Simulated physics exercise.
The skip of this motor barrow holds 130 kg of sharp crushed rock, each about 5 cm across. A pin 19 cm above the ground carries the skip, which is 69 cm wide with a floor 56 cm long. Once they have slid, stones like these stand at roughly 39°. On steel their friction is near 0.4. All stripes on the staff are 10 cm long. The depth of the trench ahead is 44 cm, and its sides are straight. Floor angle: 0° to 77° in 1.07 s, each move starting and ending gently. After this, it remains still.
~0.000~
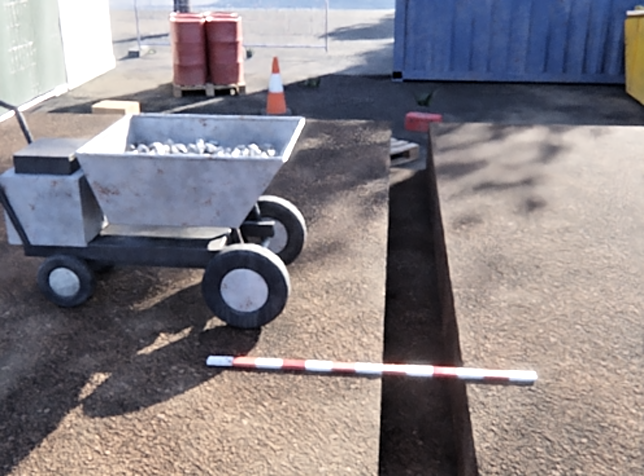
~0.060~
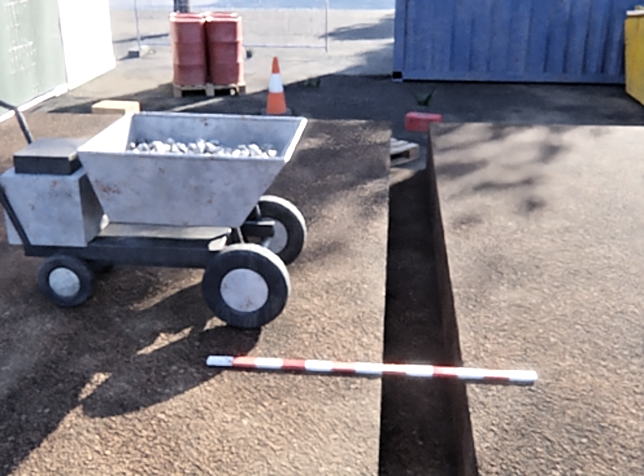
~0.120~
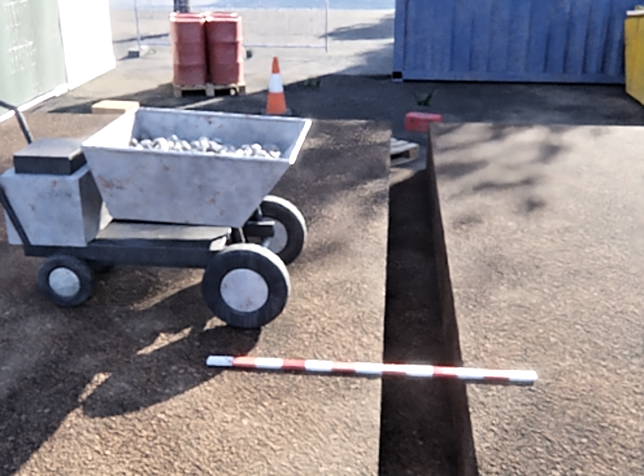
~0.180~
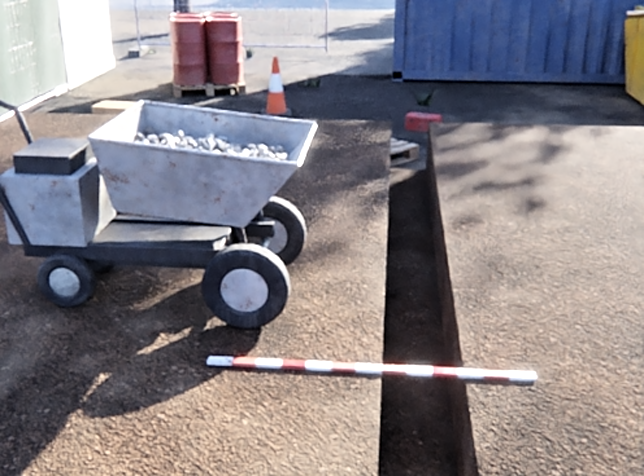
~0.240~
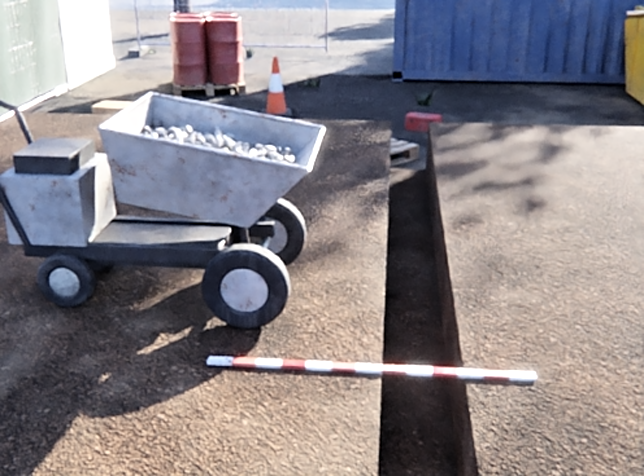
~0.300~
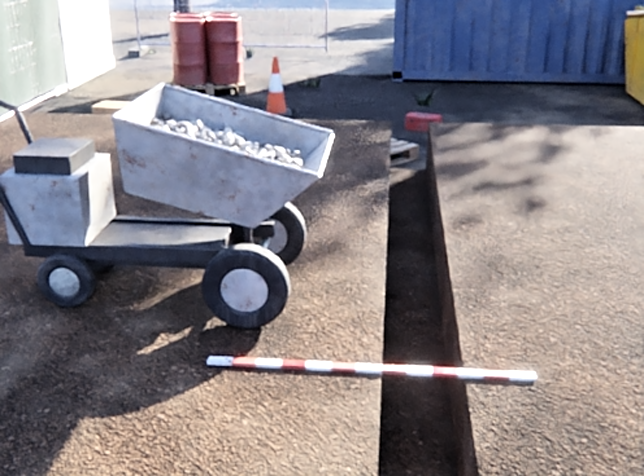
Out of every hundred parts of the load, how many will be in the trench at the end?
Close to 96 in every hundred.
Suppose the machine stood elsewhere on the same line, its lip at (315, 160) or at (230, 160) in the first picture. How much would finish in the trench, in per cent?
First place roughly 75%, second roughly 55%.
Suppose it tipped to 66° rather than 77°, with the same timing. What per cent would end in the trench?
About 40%.
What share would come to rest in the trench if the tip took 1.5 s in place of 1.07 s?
That works out at about 100 in a hundred.
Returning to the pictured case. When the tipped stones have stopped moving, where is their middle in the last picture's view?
The middle should be near (417, 360).
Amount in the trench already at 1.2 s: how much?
By then, around 25 percent.
After 0.8 s the floor is at 65°; 100 % in the skip; the foremost stones are at (378, 252).
After 1.2 s the floor is at 77°; 73 % in the skip, 26 % in the trench, 1 % past the trench; the foremost stones are at (467, 307).
After 1.5 s the floor is at 77°; 40 % in the skip, 57 % in the trench, 3 % past the trench; the foremost stones are at (535, 299).
After 3.5 s the floor is at 77°; 1 % in the skip, 96 % in the trench, 3 % past the trench; the foremost stones are at (559, 304).
